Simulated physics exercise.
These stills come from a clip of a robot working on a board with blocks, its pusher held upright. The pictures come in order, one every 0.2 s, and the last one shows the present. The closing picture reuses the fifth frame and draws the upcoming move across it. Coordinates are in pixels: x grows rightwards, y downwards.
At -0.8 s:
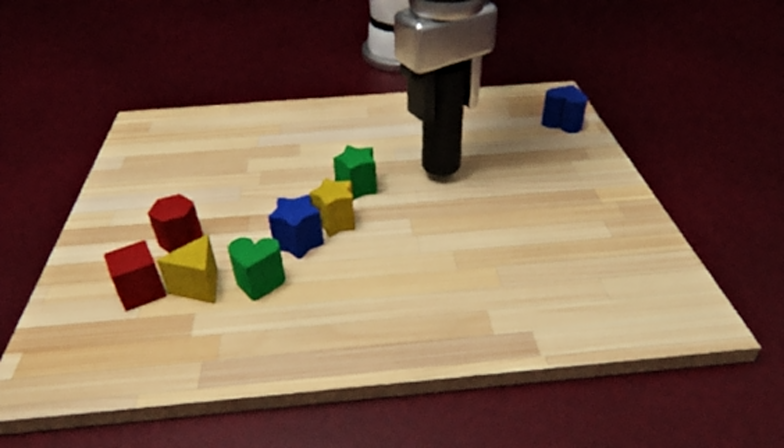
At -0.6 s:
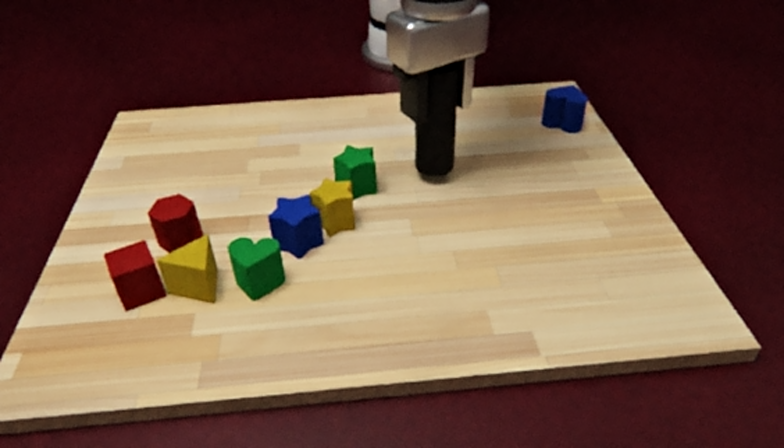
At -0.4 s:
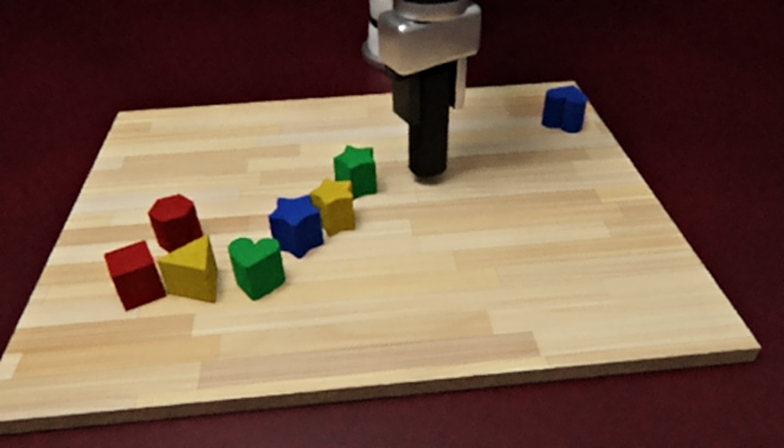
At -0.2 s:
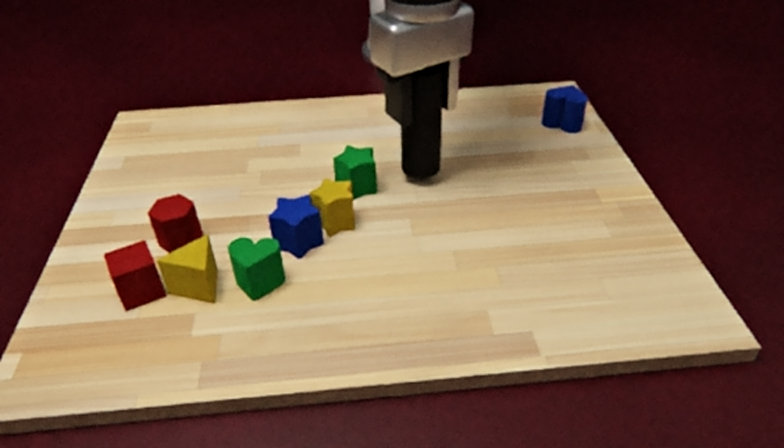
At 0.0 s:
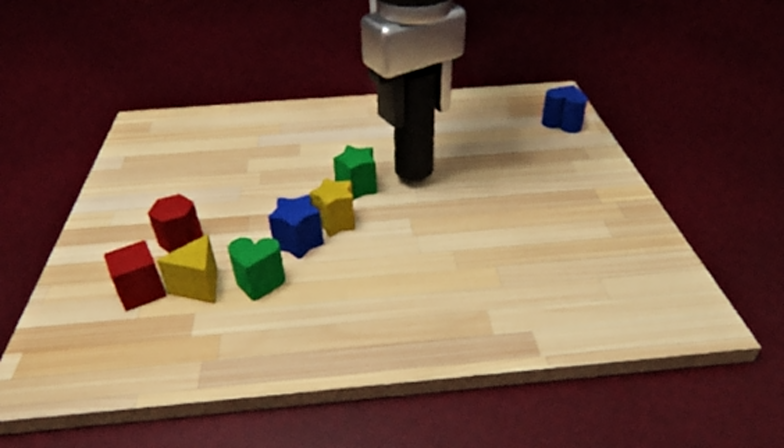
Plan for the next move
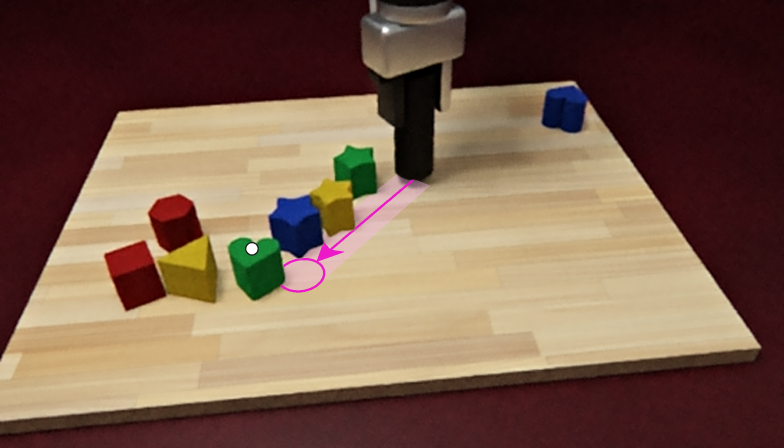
A robot arm's black tip slides slightly left over a wooden board while the coloured blocks stay still.
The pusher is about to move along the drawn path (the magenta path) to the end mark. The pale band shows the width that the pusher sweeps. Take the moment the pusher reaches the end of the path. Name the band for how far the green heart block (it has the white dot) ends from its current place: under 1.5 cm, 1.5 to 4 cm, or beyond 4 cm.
Below 1.5 cm.
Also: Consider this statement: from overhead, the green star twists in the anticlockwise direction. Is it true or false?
The statement is incorrect.
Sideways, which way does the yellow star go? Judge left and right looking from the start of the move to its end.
It's pushed right.
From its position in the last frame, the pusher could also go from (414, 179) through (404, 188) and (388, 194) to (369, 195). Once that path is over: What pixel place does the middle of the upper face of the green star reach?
Around pixel (334, 155).
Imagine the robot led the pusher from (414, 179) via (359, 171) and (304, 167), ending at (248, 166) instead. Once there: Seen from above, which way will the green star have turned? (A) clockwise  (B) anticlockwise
Answer: B.
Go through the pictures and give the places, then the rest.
The first frame shows pusher tip (441, 165); block tops, green heart block (252, 249); blue star (294, 209); yellow star (333, 190); green star (356, 155).
The second frame shows pusher (434, 165); blocks unchanged.
The third frame shows pusher (428, 166); blocks unchanged.
The fourth frame shows pusher (421, 168); blocks unchanged.
The fifth frame shows pusher (414, 169); green heart block (252, 249); blue star (294, 209); yellow star (333, 190); green star (356, 155).
Path on the board, from (414, 179) to (301, 275); the dot is on the green heart block.
What follows on the original path. One third of the way, pusher (379, 198); green star (350, 157), turned 30° clockwise.
Two thirds of the way, pusher (342, 229); blue star (276, 213), turned 25° anticlockwise; yellow star (308, 194), turned 40° clockwise; green star (350, 157), turned 30° clockwise.
At the end, pusher (299, 264); green heart block (244, 252); blue star (272, 213), turned 25° anticlockwise; yellow star (306, 195), turned 50° clockwise; green star (350, 157), turned 30° clockwise.
